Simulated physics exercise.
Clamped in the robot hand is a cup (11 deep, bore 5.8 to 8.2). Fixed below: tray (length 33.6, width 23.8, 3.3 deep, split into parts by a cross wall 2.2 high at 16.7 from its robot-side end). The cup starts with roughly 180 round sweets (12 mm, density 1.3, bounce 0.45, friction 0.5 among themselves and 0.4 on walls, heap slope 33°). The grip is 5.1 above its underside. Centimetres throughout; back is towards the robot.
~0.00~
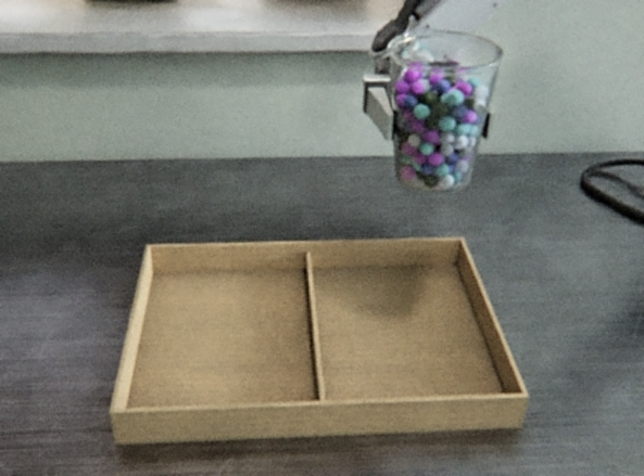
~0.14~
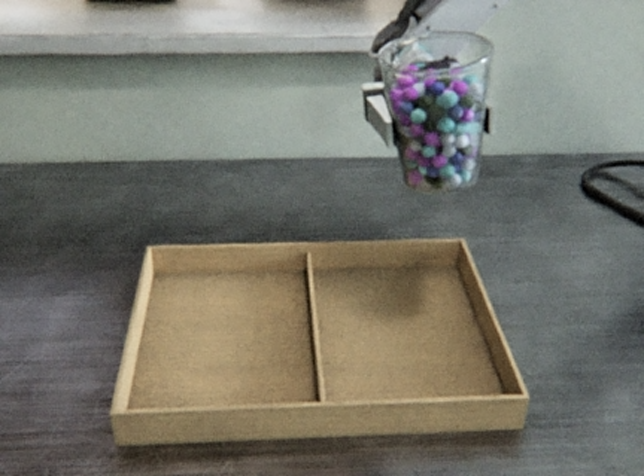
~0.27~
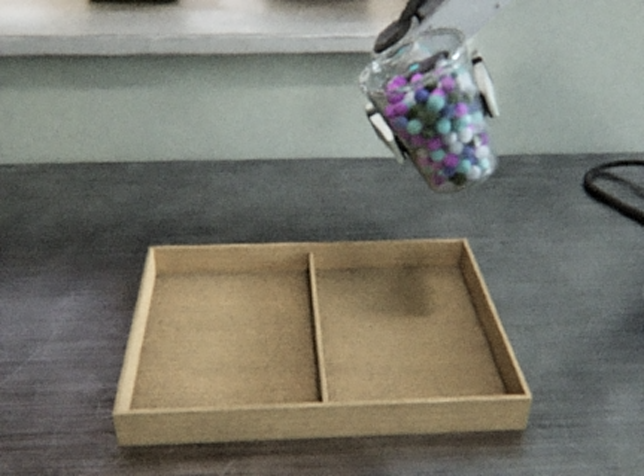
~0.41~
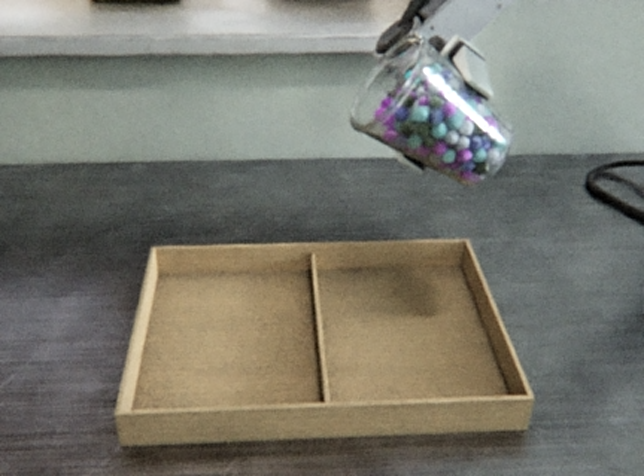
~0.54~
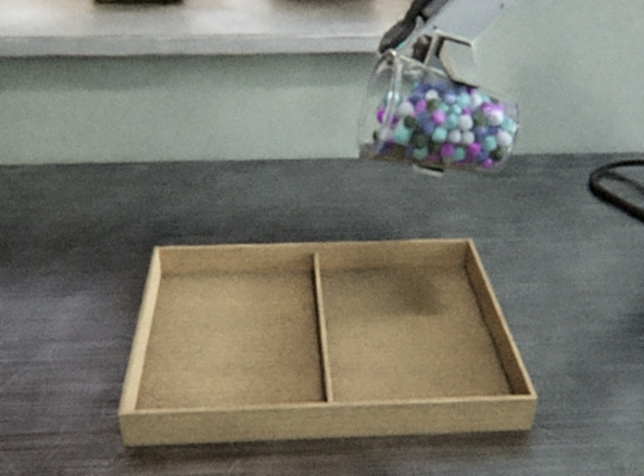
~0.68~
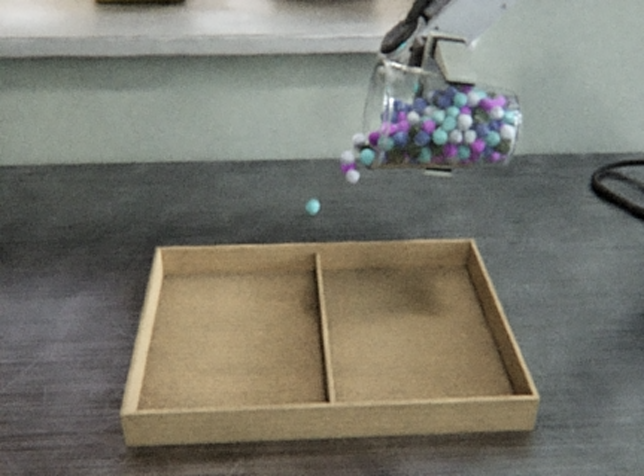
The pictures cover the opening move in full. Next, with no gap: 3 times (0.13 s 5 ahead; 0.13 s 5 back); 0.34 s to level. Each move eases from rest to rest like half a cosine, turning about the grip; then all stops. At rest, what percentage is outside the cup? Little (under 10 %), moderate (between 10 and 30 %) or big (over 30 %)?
Outside the cup the share is big, over 30 %.
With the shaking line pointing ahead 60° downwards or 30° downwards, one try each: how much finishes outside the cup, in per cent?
About 35 and 65 per cent.
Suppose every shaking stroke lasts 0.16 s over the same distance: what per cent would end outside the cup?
Then about 80 per cent.
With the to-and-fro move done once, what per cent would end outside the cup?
Then about 60 per cent.
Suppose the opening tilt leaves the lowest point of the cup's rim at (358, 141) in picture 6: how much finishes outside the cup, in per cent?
Some 50 per cent.
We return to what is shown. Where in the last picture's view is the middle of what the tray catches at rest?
Around (243, 336).
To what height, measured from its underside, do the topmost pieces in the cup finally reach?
Some 3.0 cm.
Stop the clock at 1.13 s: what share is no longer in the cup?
Some 60 per cent.
After 1.13 s, tilted 82° forward, highest piece 23 above the table; 97 in the far-side part, 69 in the cup, 7 in the robot-side part, 1 on the table or floor, 6 in flight or on a rim.
After 1.58 s, tilted 61° forward, highest piece 23 above the table; 134 in the far-side part, 22 in the cup, 16 in the robot-side part, 2 on the table or floor, 6 in flight or on a rim.
After 2.00 s, level, highest piece 21 above the table; 137 in the far-side part, 22 in the cup, 19 in the robot-side part, 2 on the table or floor.
After 3.05 s, level, highest piece 21 above the table; 137 in the far-side part, 22 in the cup, 19 in the robot-side part, 2 on the table or floor.
In the end, 137 in the far-side part, 22 in the cup, 19 in the robot-side part, 2 on the table or floor. That is 88 % outside the cup.
